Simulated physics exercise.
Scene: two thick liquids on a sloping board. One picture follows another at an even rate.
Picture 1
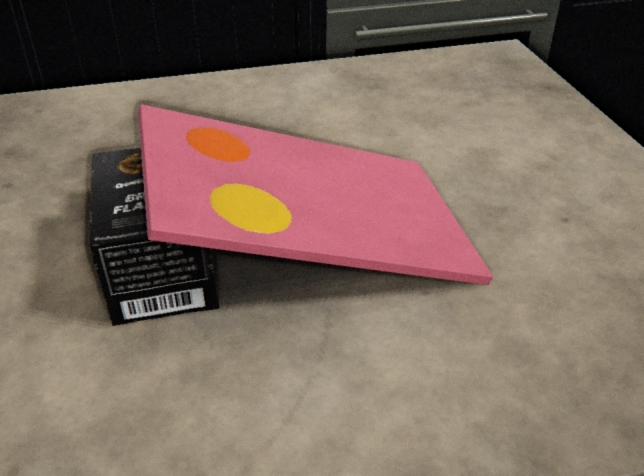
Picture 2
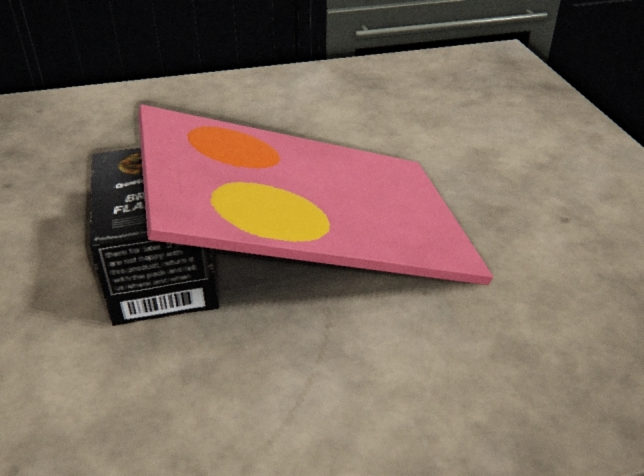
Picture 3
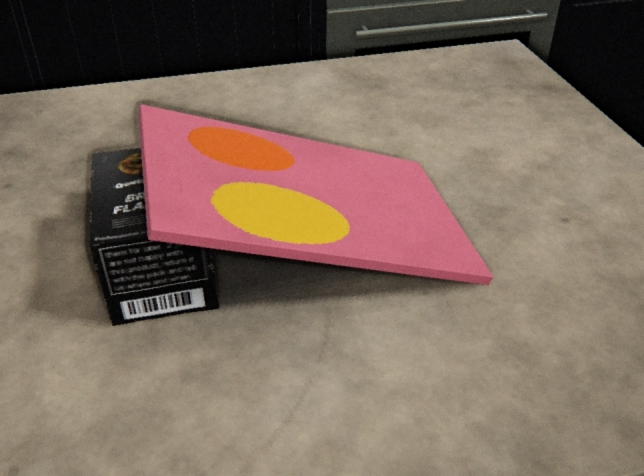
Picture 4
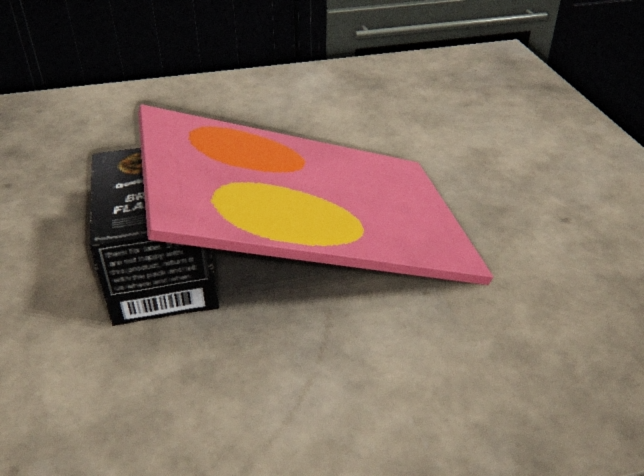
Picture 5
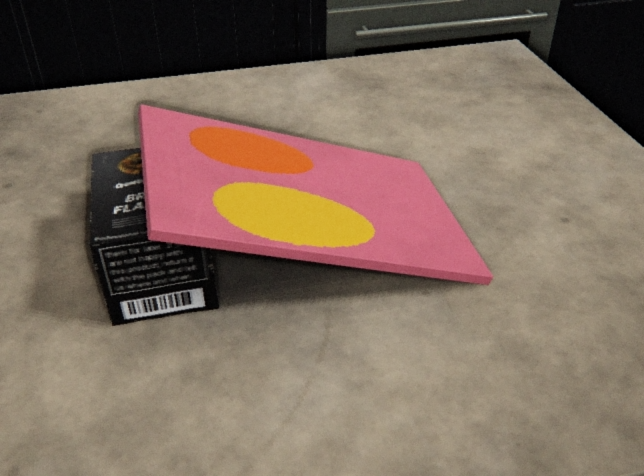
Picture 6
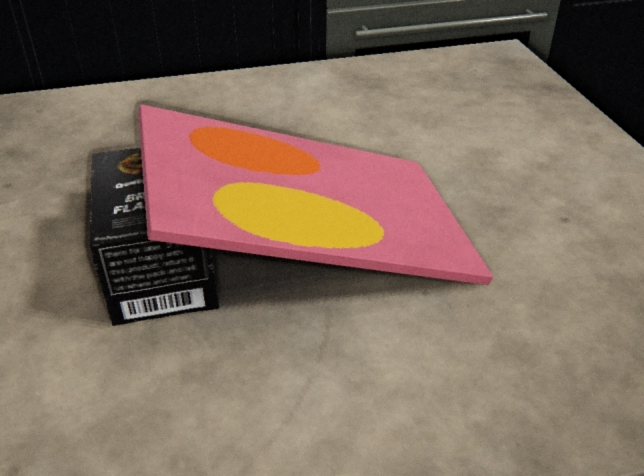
On a mottled stone-like countertop, a pink board slopes down to the right from a black box, with an orange patch of paint above a yellow one near its raised end. Both patches stretch down the slope into longer ovals, quickly at first and then more slowly, the yellow reaching farther than the orange.
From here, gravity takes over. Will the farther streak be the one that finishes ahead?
The winner is going to be the one that isn't at the rear.
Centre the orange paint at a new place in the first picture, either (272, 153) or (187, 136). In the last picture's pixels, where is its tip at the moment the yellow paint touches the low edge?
(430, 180) and (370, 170).
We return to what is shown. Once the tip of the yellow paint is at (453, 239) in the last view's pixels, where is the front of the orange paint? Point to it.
At that moment it sits close to pixel (375, 173).
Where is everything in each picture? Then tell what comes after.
Tip of the yellow paint a quarter of the way down; tip of the orange paint (239, 147) a quarter of the way down, in the first frame.
Tip of the yellow paint (320, 217) half way down; tip of the orange paint half way down, in the second frame.
Tip of the yellow paint half way down; tip of the orange paint (285, 156) half way down, in the third frame.
Tip of the yellow paint (352, 222) half way down; tip of the orange paint half way down, in the fourth frame.
Tip of the yellow paint three quarters of the way down; tip of the orange paint (304, 159) half way down, in the fifth frame.
Tip of the yellow paint (372, 226) three quarters of the way down; tip of the orange paint half way down, in the sixth frame.
Next, the yellow paint is three quarters of the way down; the orange paint is three quarters of the way down.
After that, the yellow paint is close to the edge; the orange paint is three quarters of the way down.
Finally, the yellow paint is at the low edge; the orange paint is three quarters of the way down.
